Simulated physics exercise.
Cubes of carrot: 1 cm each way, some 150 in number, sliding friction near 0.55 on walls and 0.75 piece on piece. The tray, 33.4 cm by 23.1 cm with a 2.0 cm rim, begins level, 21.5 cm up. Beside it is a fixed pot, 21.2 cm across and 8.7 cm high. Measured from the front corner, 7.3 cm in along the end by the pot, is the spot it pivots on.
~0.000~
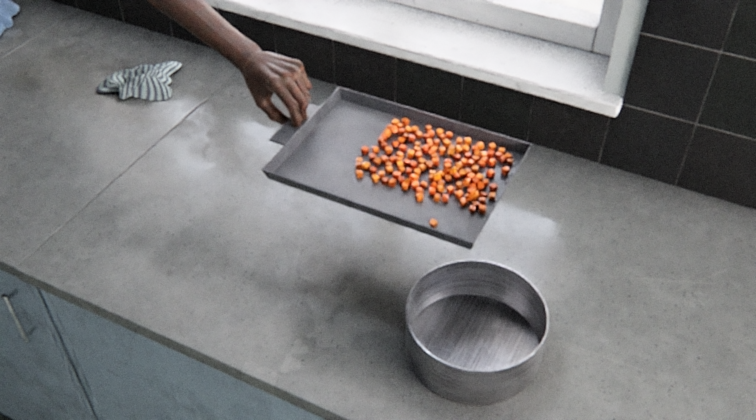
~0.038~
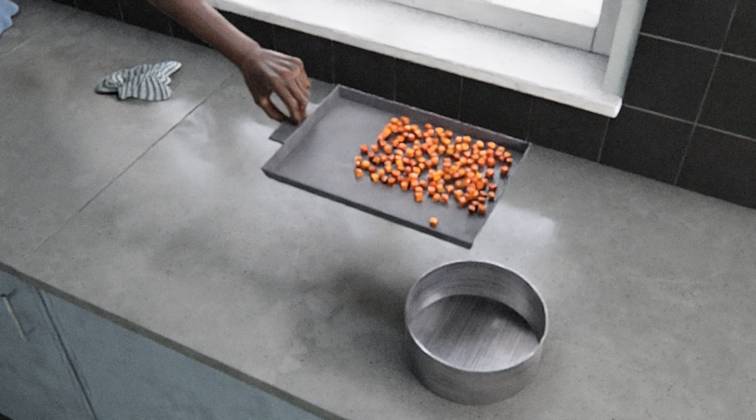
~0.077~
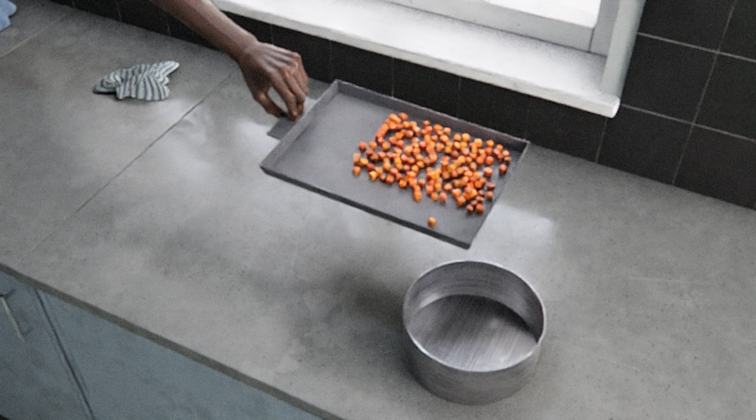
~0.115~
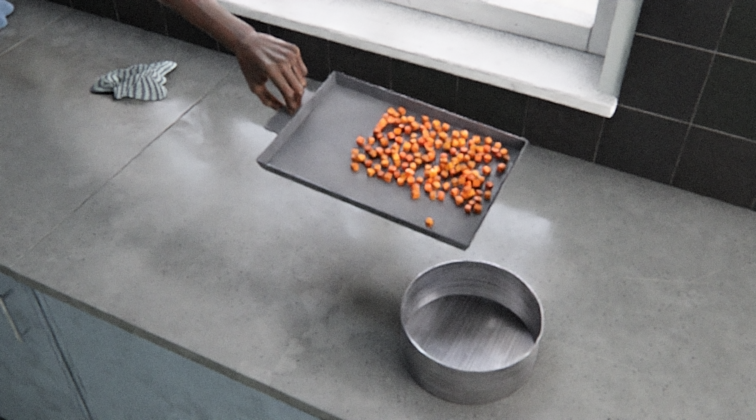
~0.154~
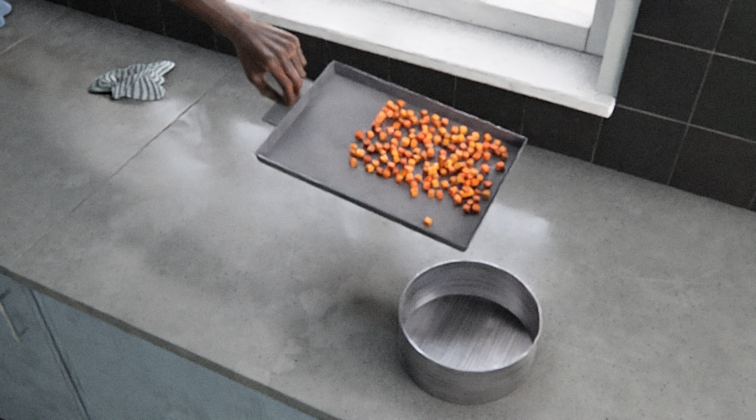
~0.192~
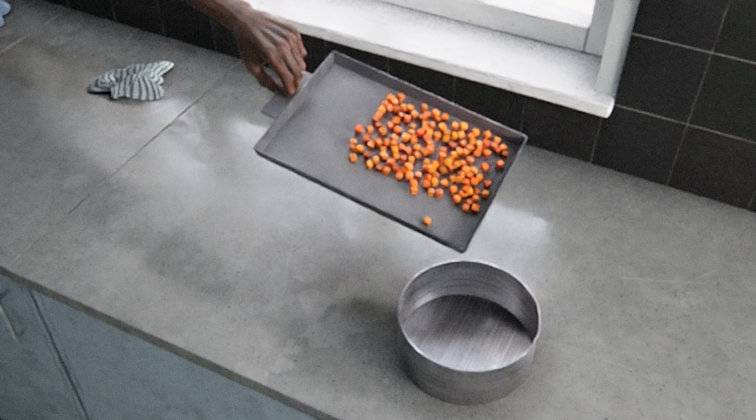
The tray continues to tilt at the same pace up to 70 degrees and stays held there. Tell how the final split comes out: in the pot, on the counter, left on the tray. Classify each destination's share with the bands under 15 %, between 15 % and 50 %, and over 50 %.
Pot: Over 50 %; counter: Under 15 %; tray: Between 15 % and 50 %.
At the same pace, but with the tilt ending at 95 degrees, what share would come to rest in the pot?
95 %.
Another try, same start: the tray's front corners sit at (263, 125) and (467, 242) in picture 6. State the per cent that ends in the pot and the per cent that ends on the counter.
Final per cent - pot 25, counter 40.
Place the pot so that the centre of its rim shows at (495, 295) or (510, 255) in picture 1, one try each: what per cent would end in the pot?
Near 60 and 10 percent, one try each.
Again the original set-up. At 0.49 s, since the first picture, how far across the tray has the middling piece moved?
By then it sits near 1 cm from where it began.
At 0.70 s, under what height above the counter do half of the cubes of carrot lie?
Median height: Approx. 26 cm.
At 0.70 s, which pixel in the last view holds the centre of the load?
I reckon close to (469, 201).
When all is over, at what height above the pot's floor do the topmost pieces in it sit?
My guess is around 2.0 centimetres.
After 0.49 s, tilt 40 degrees; the tray holds 100 %, the pot 0 %.
After 0.70 s, tilt 60 degrees; the tray holds 100 %, the pot 0 %.
After 1.01 s, tilt 70 degrees; the tray holds 40 %, the pot 50 %.
At rest (2.1 s), pot 65 %, counter 5 %, tray 35 %.
